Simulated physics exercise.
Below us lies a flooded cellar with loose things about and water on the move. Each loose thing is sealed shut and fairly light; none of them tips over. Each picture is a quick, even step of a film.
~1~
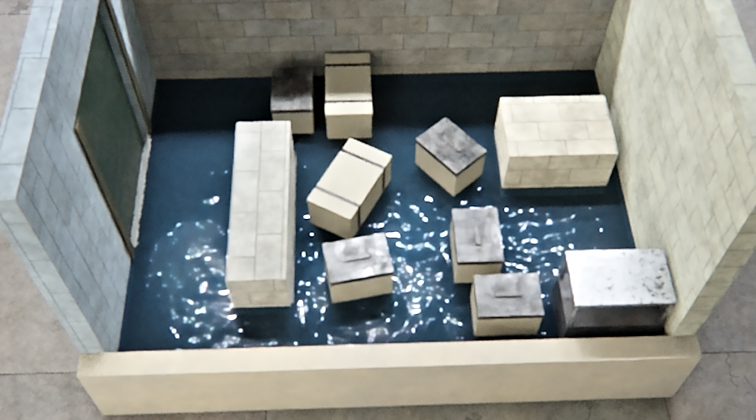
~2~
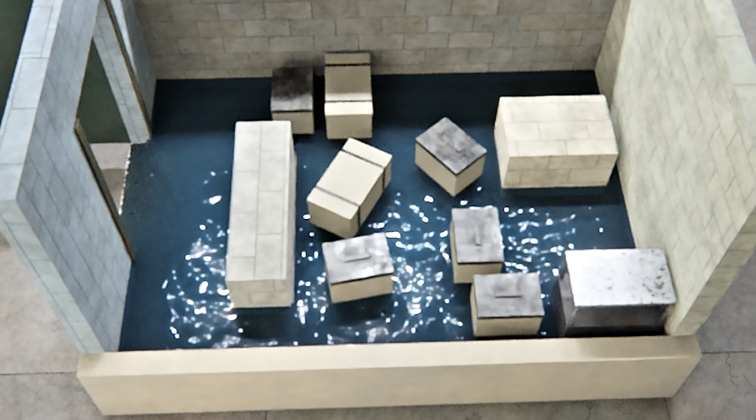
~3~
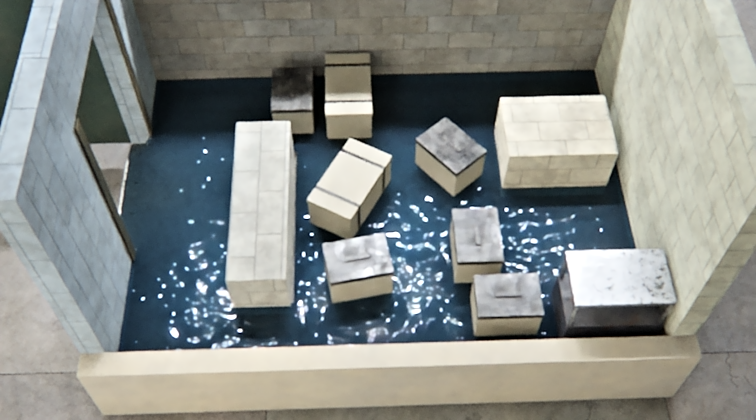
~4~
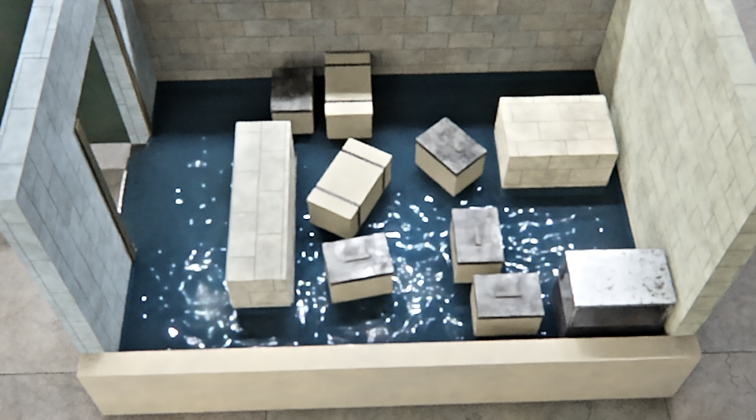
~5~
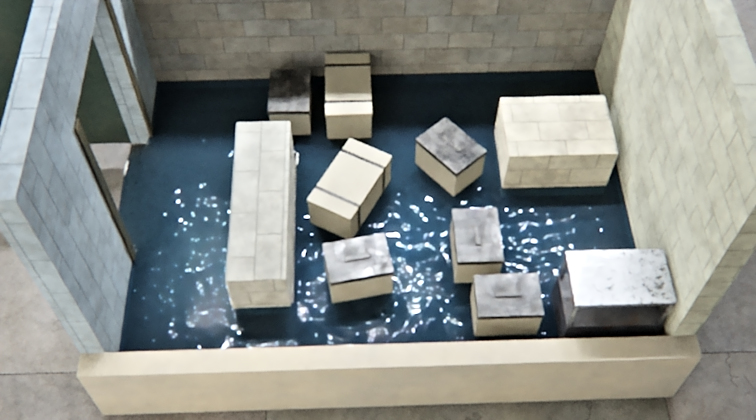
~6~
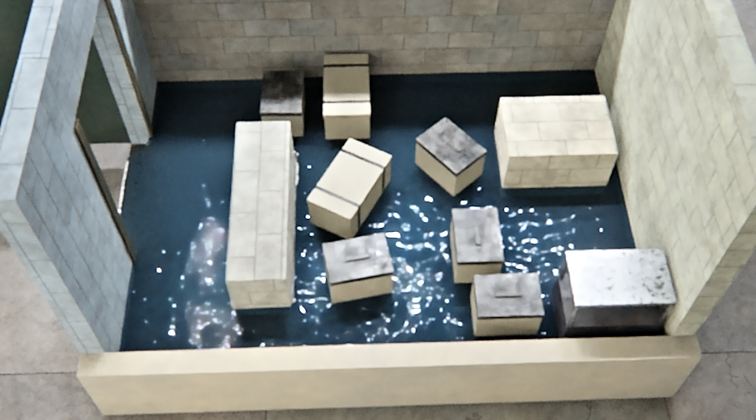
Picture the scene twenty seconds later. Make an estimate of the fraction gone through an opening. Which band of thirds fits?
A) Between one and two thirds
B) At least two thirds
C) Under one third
A.
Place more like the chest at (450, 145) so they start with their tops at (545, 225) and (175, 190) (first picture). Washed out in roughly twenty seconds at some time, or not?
Remains, escapes.
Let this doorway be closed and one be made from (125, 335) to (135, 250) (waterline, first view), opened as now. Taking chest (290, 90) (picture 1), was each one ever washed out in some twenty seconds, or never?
My judgement: Flushed away.
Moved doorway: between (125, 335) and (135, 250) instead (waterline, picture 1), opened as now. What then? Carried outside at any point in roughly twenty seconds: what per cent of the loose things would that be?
10 in a hundred or thereabouts.
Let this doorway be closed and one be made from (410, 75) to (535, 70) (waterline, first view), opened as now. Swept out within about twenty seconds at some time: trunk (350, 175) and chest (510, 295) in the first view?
Outcome by order: Exits; not lost.
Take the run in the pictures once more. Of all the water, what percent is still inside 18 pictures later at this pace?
Roughly 68 percent.
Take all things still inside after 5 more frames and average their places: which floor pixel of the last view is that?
On the floor of the last picture, roughly (367, 211).
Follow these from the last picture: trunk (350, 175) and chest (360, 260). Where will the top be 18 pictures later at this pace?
Expect the tops close to (316, 129) and (307, 311).
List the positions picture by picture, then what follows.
A chest at (292, 88) floats; a trunk at (348, 83) floats; 0 of 7 have shifted, in the first frame.
A chest at (292, 88), afloat; a trunk at (348, 83) floats; 0 of 7 have shifted, in the second frame.
A chest at (292, 88), afloat; a trunk at (348, 83) floats; 0 of 7 have shifted, in the third frame.
A chest at (292, 88), afloat; a trunk at (348, 83) floats; 0 of 7 have shifted, in the fourth frame.
A chest at (289, 90), afloat; a trunk at (348, 83) floats; 0 of 7 have shifted, in the fifth frame.
A chest at (282, 91), afloat, close to its start; a trunk at (346, 84), afloat; 1 of 7 have shifted, in the sixth frame.
A moment on, 0 of 7 are out; 7 afloat.
Next, 2 of 7 are out; 5 afloat.
Later, 2 of 7 are out; 5 afloat.
In the end, 3 of 7 are out; 4 afloat.
